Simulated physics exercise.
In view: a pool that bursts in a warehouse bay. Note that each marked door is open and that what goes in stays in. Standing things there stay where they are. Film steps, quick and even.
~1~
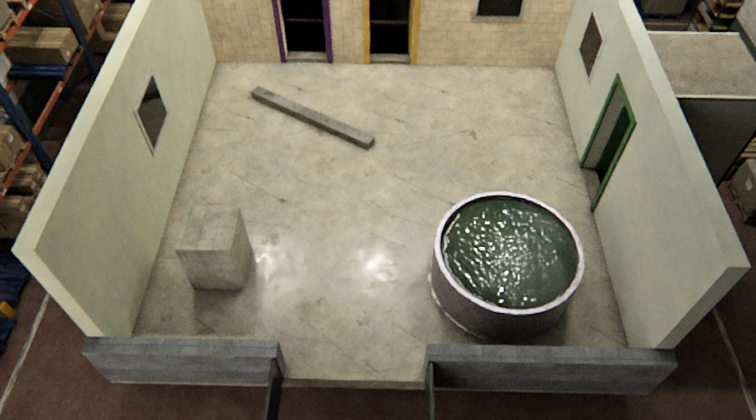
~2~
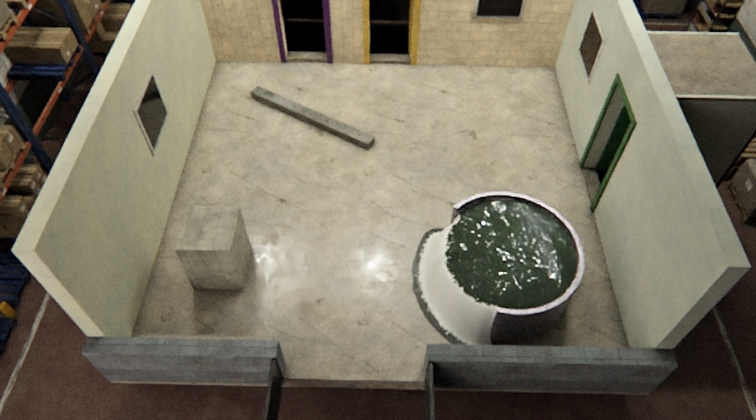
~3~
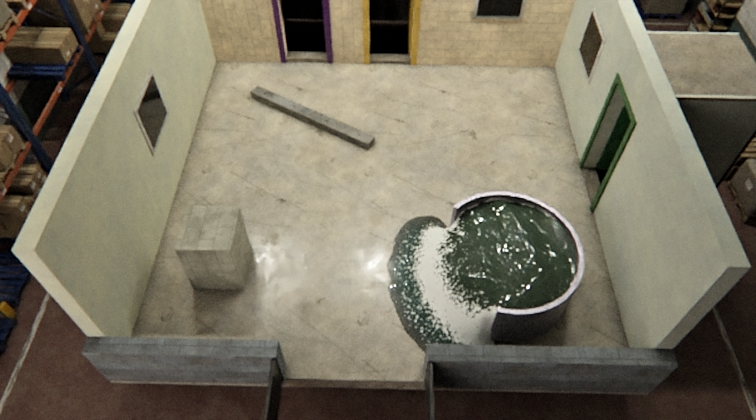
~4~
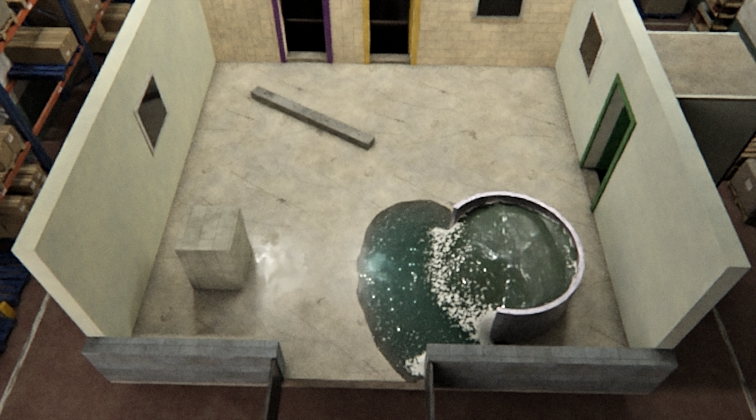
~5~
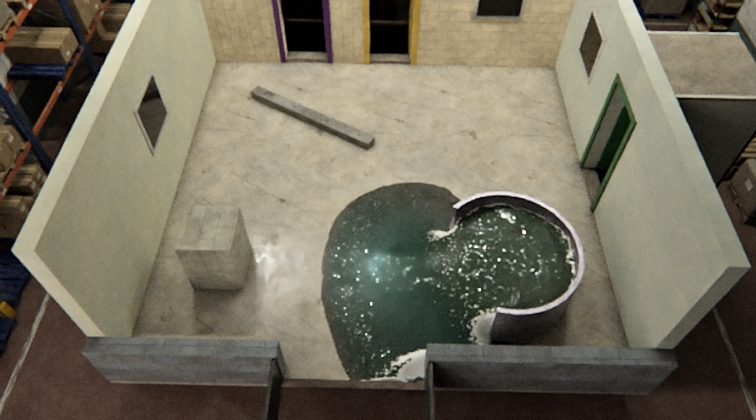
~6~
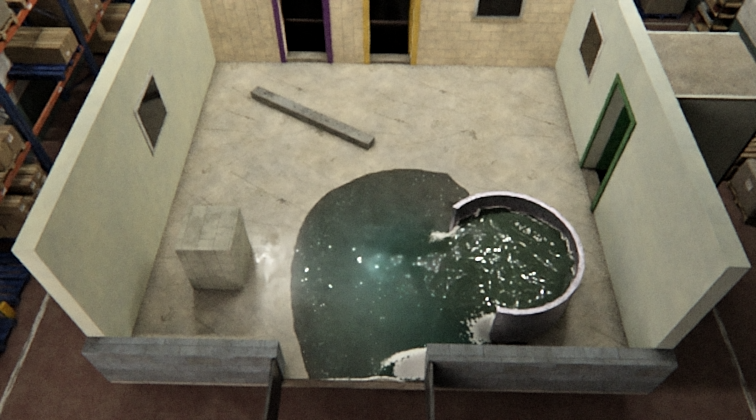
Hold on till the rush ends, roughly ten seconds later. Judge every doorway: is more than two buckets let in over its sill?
One by one: Green door: Two buckets at most, yellow door: Two buckets at most, purple door: Two buckets at most.
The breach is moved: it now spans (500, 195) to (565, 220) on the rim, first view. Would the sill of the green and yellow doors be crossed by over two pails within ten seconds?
Result - green overshoots, yellow undershoots.
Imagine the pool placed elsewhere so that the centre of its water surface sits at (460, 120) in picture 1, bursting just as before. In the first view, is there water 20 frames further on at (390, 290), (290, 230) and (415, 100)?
In order, the three spots end up waterlogged, waterlogged and untouched.
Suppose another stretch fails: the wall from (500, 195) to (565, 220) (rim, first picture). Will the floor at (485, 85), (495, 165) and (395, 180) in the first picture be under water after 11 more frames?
Point one reached; point two reached; point three not reached.
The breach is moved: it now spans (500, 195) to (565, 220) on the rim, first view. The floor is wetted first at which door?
That's the green-painted one.
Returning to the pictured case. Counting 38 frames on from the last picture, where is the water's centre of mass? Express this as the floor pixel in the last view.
The centre of mass sits at about (298, 190).
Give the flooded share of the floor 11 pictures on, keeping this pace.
45 %.
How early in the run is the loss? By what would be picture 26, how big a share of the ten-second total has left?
My figure: 70 percent.
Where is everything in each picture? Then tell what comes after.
The first frame shows the round tank at (508, 251) is whole and still.
In the second frame, the front is at a hidden place, out from the gap at (439, 282).
In the third frame, the front is at a hidden place, out from the gap at (439, 284).
In the fourth frame, the front is at (408, 206), out from the gap at (439, 286).
In the fifth frame, water pours out at (439, 287) and has run to (367, 197).
In the sixth frame, the front is at (334, 194), out from the gap at (439, 287).
A moment on, water covers 40 % of the floor; the green door not reached, the yellow door not reached, the purple door not reached.
Next, water covers 45 % of the floor; the green door not reached, the yellow door not reached, the purple door not reached.
Then, water covers 50 % of the floor; the green door not reached, the yellow door not reached, the purple door not reached.
Later, water covers 65 % of the floor; the green door wet at the sill, nothing in, the yellow door wet at the sill, nothing in, the purple door wet at the sill, nothing in.
In the end, water covers 95 % of the floor; the green door wet at the sill, nothing in, the yellow door wet at the sill, nothing in, the purple door wet at the sill, nothing in.
